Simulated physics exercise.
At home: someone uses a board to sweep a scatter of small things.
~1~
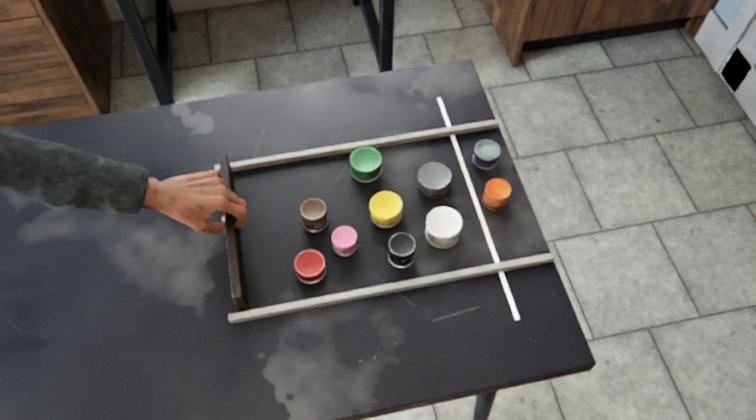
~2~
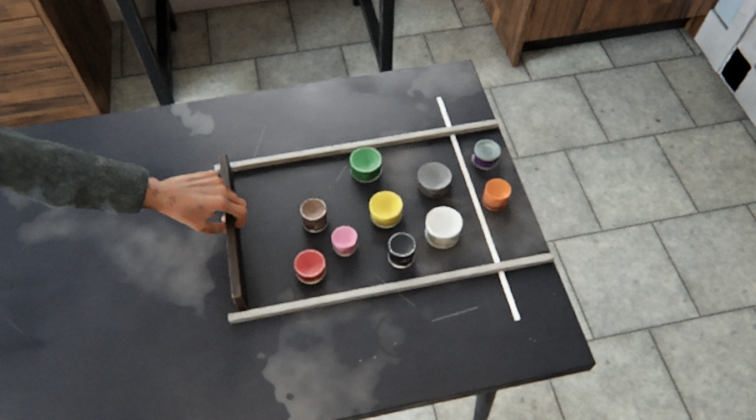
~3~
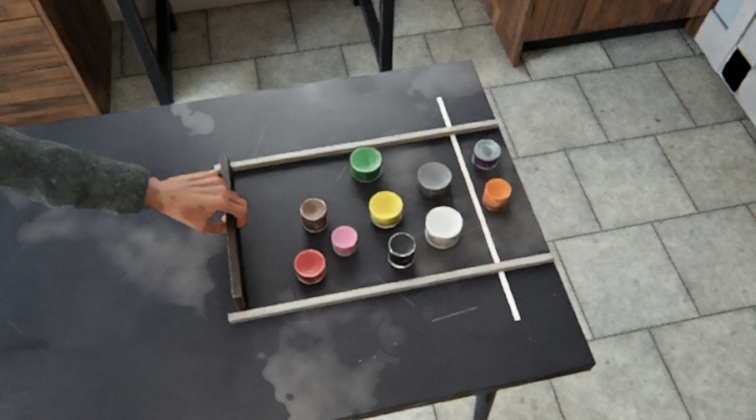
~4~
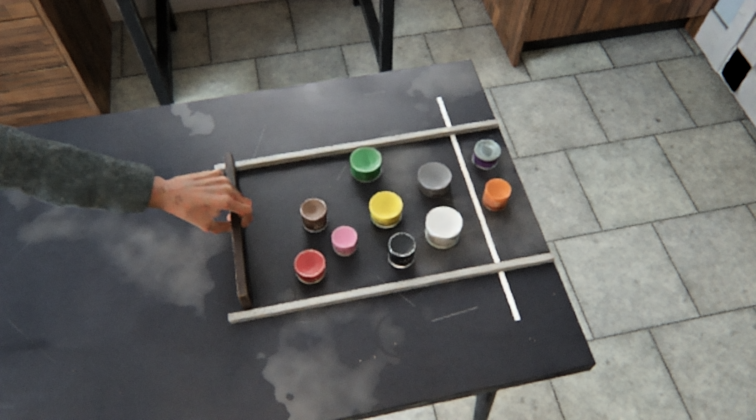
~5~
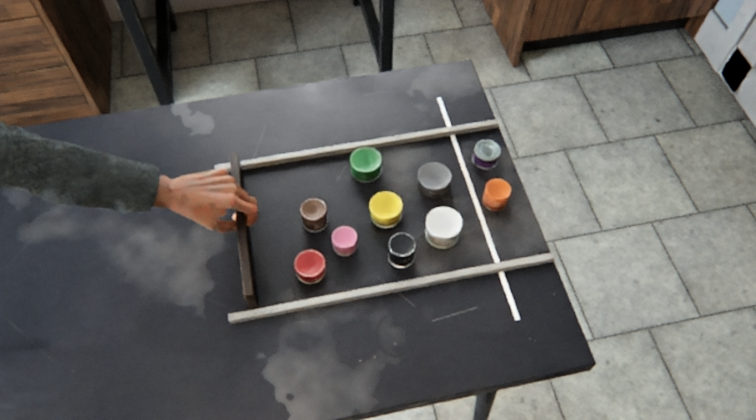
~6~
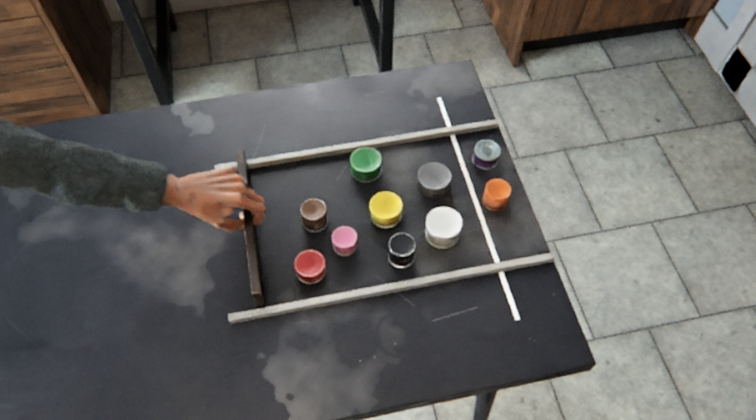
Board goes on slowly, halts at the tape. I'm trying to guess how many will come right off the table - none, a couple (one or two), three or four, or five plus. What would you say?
I predict exactly one or two will slip off.
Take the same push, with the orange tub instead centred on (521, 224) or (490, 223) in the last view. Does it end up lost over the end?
First spot: Gone; second: Gone.
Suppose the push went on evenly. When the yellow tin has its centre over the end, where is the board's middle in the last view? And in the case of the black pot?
First it's close to (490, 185), next close to (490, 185).
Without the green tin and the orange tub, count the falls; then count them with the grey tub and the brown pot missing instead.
0, then 0.
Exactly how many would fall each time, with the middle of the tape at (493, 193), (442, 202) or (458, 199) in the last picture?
Try 1: 4; try 2: 0; try 3: 0.
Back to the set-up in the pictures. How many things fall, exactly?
It comes to 2.
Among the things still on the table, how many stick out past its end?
That would be 1.
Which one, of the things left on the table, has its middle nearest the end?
It would be the white pot.
Early on, none off yet; purple tin at rest near (486, 155); orange tub at rest near (497, 195); grey tub at rest near (434, 180).
Finally, the number that fall off is one or two; lost, orange tub and purple tin.
